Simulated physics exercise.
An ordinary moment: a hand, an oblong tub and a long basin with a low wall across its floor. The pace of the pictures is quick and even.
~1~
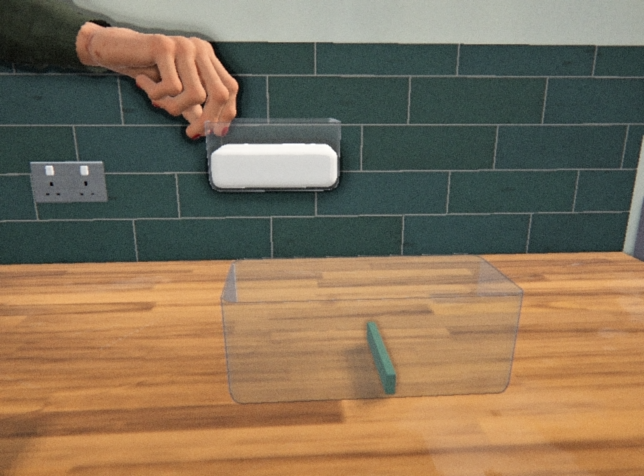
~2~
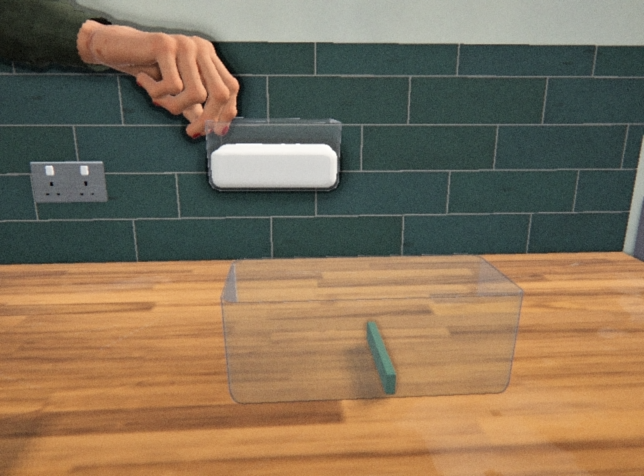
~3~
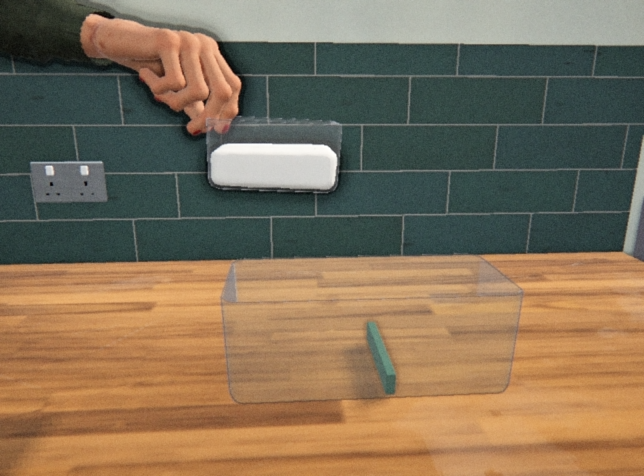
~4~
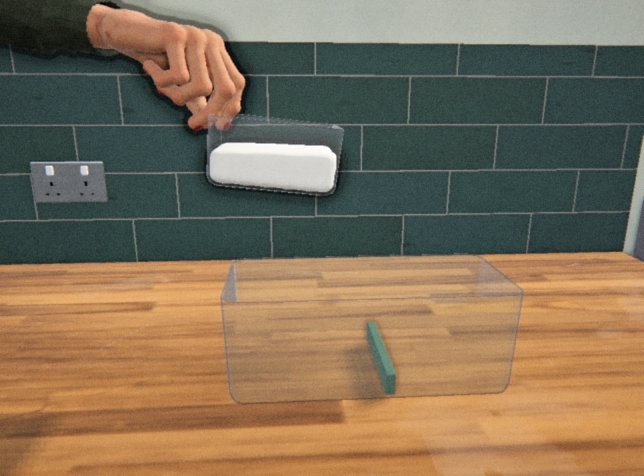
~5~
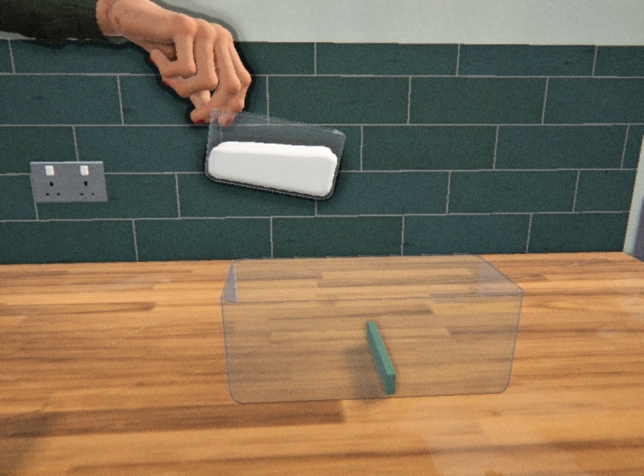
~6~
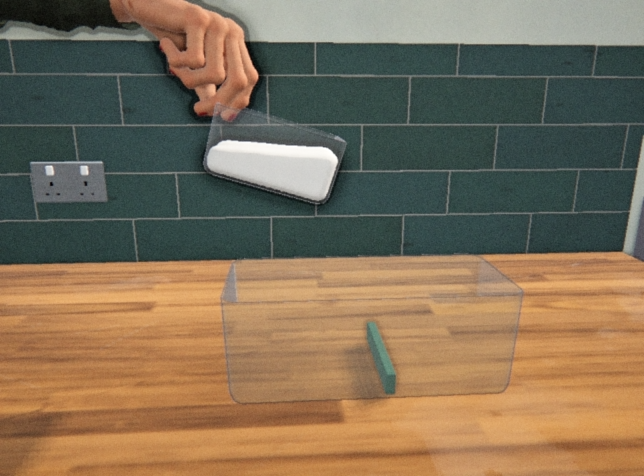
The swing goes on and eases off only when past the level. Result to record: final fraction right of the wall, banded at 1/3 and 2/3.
After it calms, what's right of the wall is a middling share, one third to two thirds.
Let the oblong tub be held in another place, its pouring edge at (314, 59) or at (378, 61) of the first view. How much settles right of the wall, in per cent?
You'd get around 30 per cent and then around 65 per cent.
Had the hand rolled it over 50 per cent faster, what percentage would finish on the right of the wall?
Share on the right: Some 35 percent.
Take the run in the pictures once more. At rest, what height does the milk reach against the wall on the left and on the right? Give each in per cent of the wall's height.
Left side: Approx. 40 %; right side: Approx. 40 %.
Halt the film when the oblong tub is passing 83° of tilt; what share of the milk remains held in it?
I'd put it at some 40 in a hundred.
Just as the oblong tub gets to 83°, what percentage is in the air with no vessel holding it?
Something like 50 per cent of it.
A moment on, the tilt is 83° and 38 per cent is still to pour, 8 is left of the wall and 5 right of it.
Next, the tilt is 116° and 6 per cent is still to pour, 43 is left of the wall and 41 right of it.
Then the tilt is 117° and 0 per cent is still to pour, 57 is left of the wall and 42 right of it.
Later the tilt is 117° and 0 per cent is still to pour, 57 is left of the wall and 43 right of it.
In the end 57 per cent lies left of the wall, 42 right of it and 1 outside.
